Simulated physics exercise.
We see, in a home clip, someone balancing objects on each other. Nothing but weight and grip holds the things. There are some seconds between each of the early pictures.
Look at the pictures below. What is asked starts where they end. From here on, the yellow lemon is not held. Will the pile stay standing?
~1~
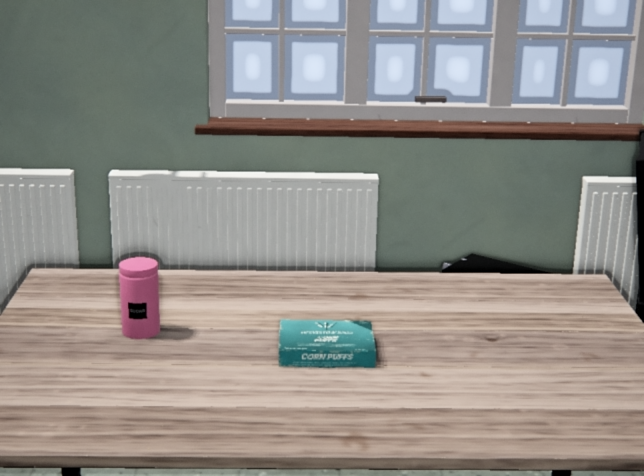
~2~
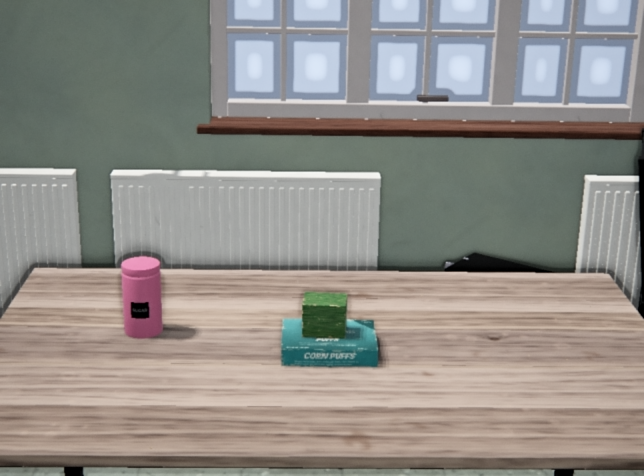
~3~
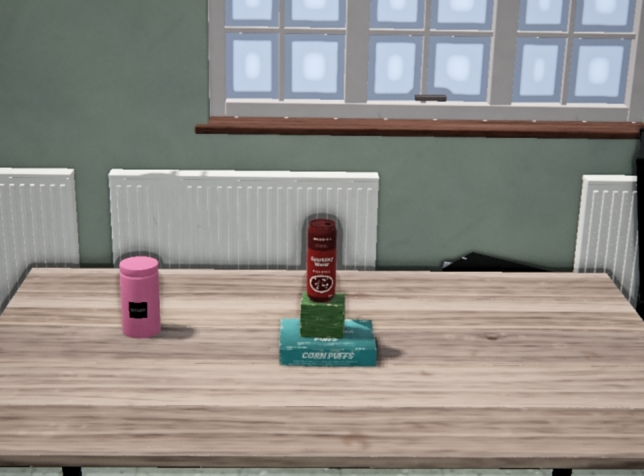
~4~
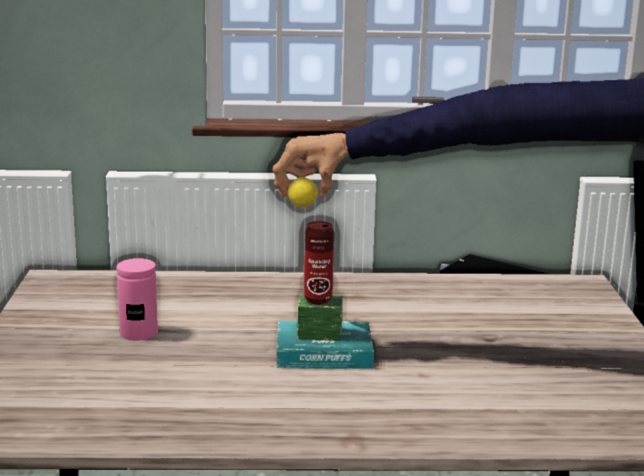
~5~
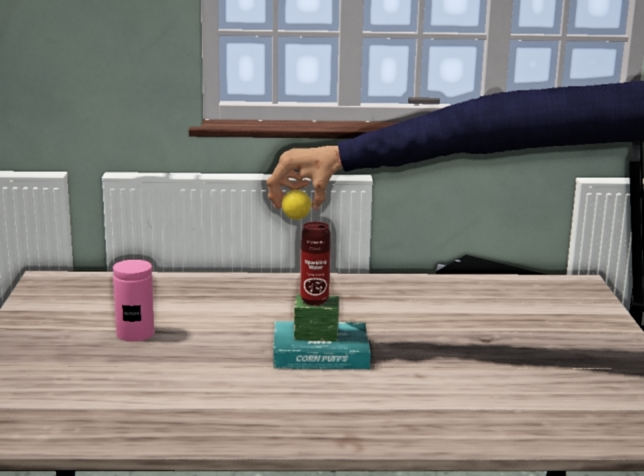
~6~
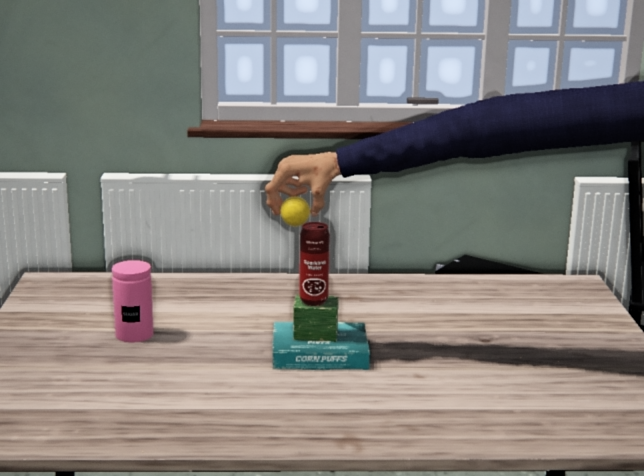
In the end the pile is left disturbed.
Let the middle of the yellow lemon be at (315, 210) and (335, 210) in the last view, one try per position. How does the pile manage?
In the first case the pile remains standing, while in the second it collapses.
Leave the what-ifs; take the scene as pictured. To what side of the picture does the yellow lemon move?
Leftwards.
Then, 0.40 s after the last picture, yellow lemon now fallen.
Then, 0.60 s after the last picture, things are still on the move.
At rest, fallen, yellow lemon; the other 4 in place. Seen from the same camera at the end, yellow lemon near (212, 339). The pile comes apart.
